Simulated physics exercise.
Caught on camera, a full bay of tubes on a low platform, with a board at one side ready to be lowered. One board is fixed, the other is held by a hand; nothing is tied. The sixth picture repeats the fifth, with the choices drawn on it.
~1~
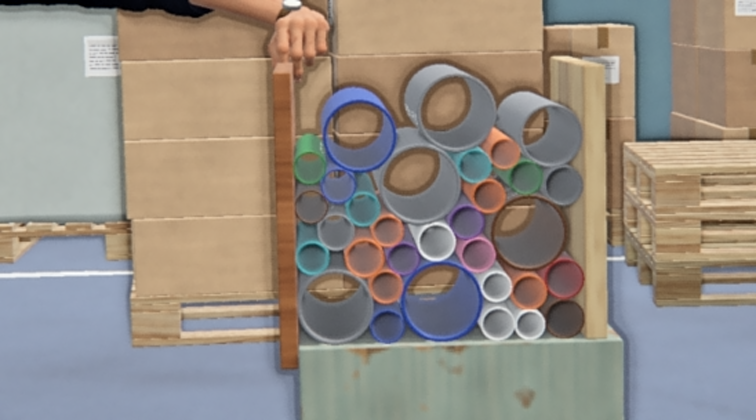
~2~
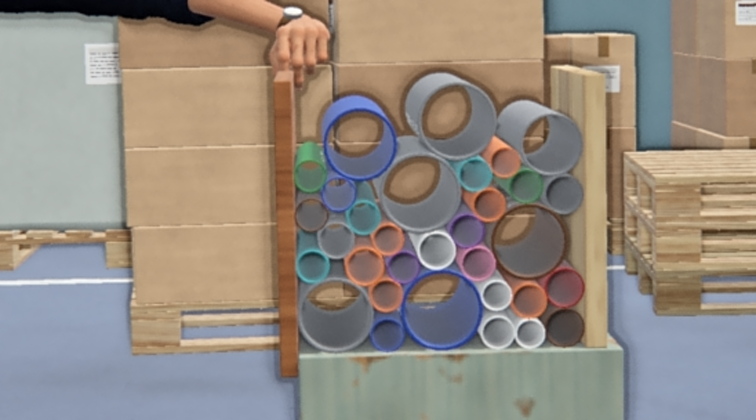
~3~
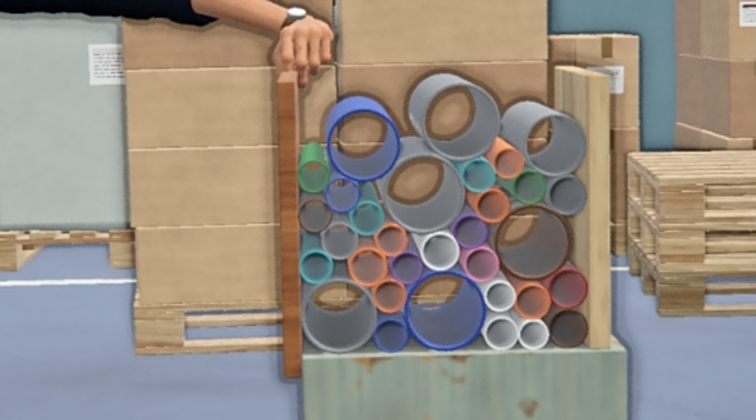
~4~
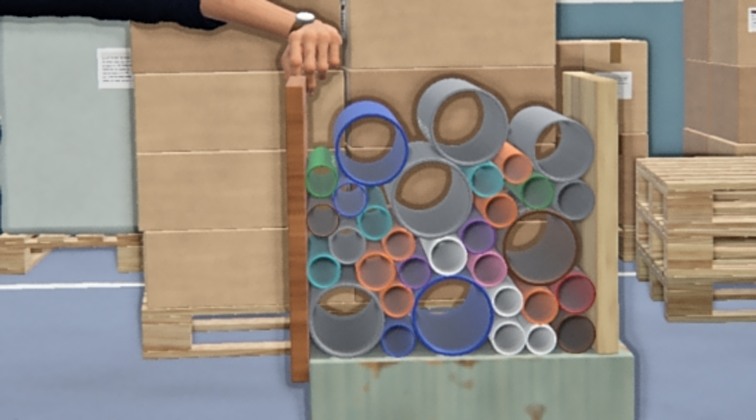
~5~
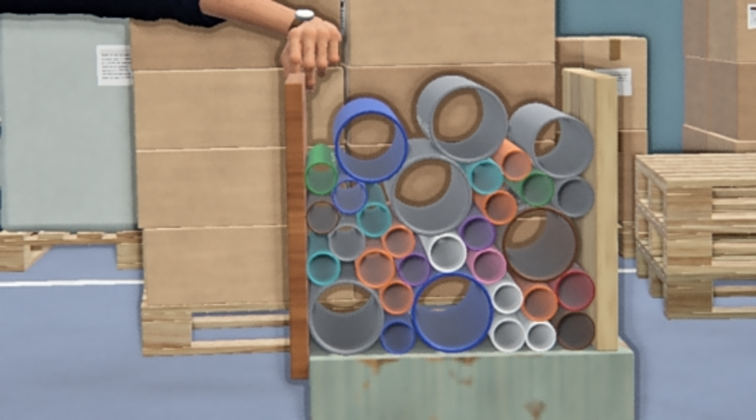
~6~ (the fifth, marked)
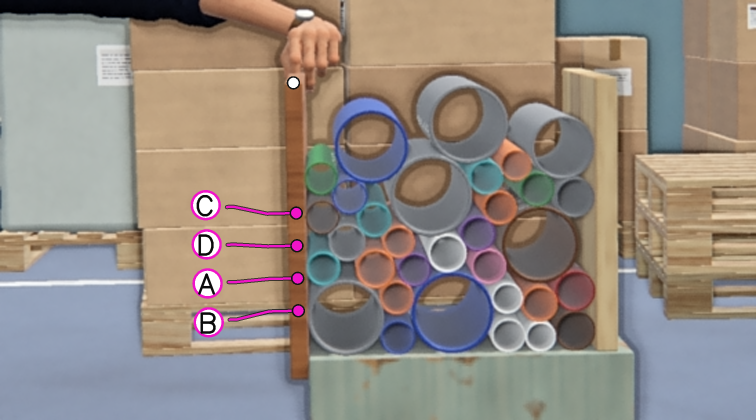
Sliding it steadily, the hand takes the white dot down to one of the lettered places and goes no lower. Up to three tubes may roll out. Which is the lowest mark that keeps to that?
No lower than D.
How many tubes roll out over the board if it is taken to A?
At A the number is four.
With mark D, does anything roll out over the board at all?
At D: Yes.
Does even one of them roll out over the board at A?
Yes, at A.
On the marked copy, A at (297, 278); B at (298, 310); C at (296, 213); D at (297, 246); the white dot at (293, 83).
Taking D. A third of the way, top of the board (304, 154).
Two thirds of the way, top of the board (306, 235).
When it is over, top of the board (306, 245), one out over the board.
As for the rest, A four out over the board; B more than three out over the board; C none out over the board.
